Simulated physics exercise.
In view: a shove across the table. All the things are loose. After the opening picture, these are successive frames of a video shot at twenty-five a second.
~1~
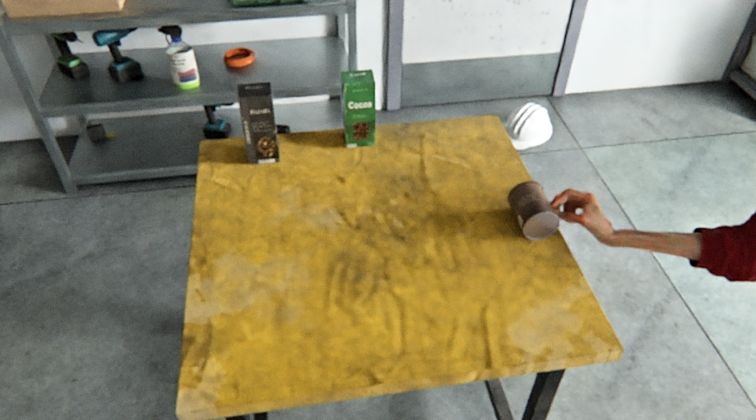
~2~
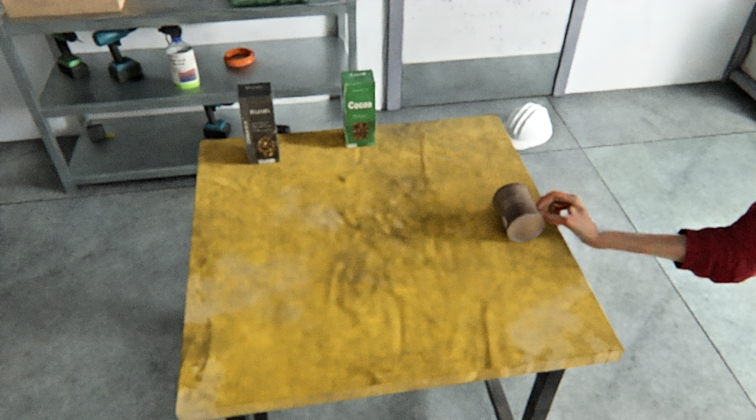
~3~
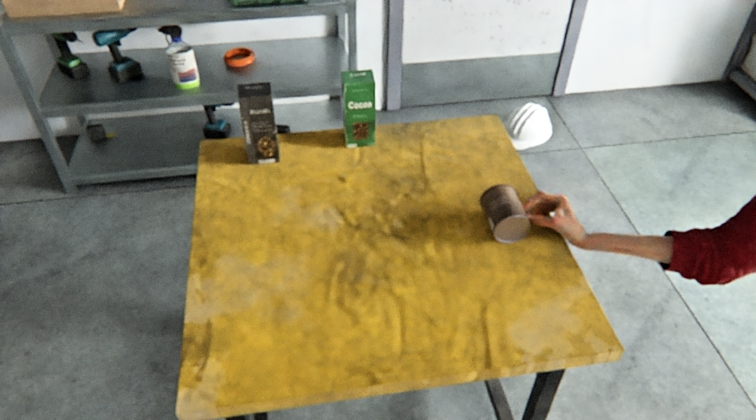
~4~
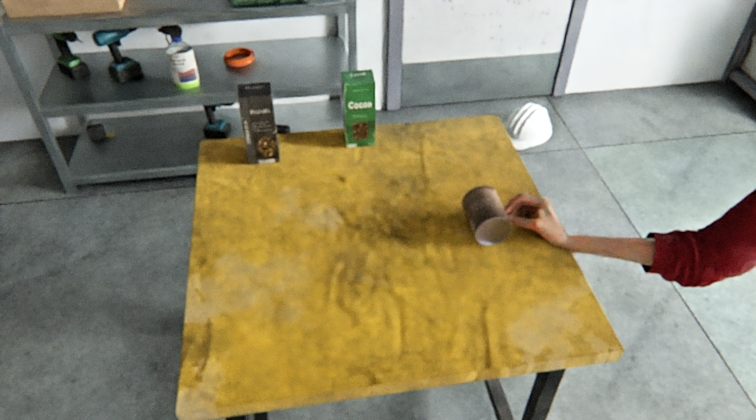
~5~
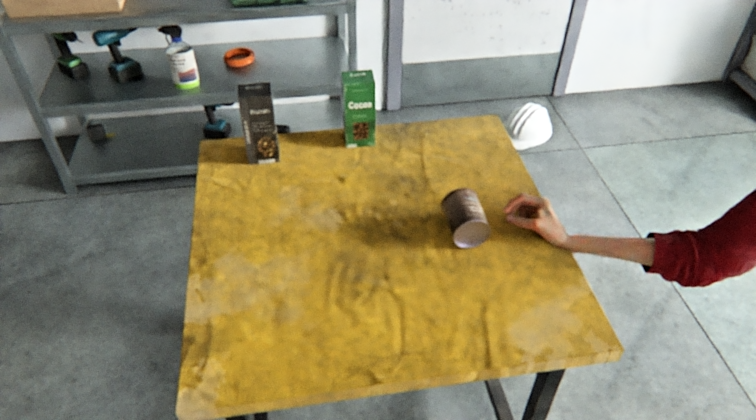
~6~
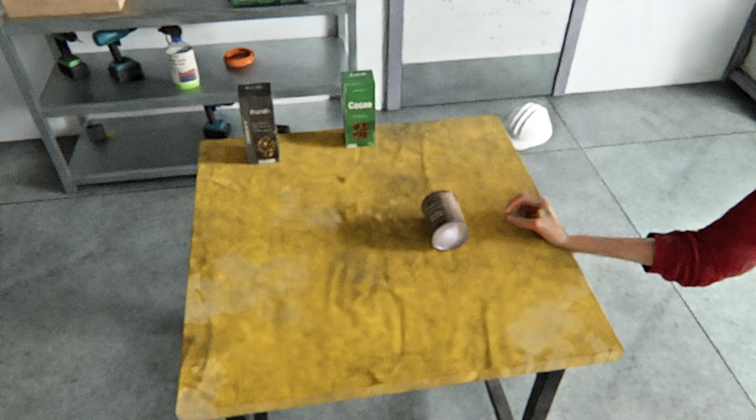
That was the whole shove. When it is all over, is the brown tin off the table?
The brown tin goes over the edge.
Then, 0.40 s on from there, brown tin shifted well along near (245, 242).
Then, 0.70 s on from there, brown tin now off the table.
In the end, off the table, brown tin.
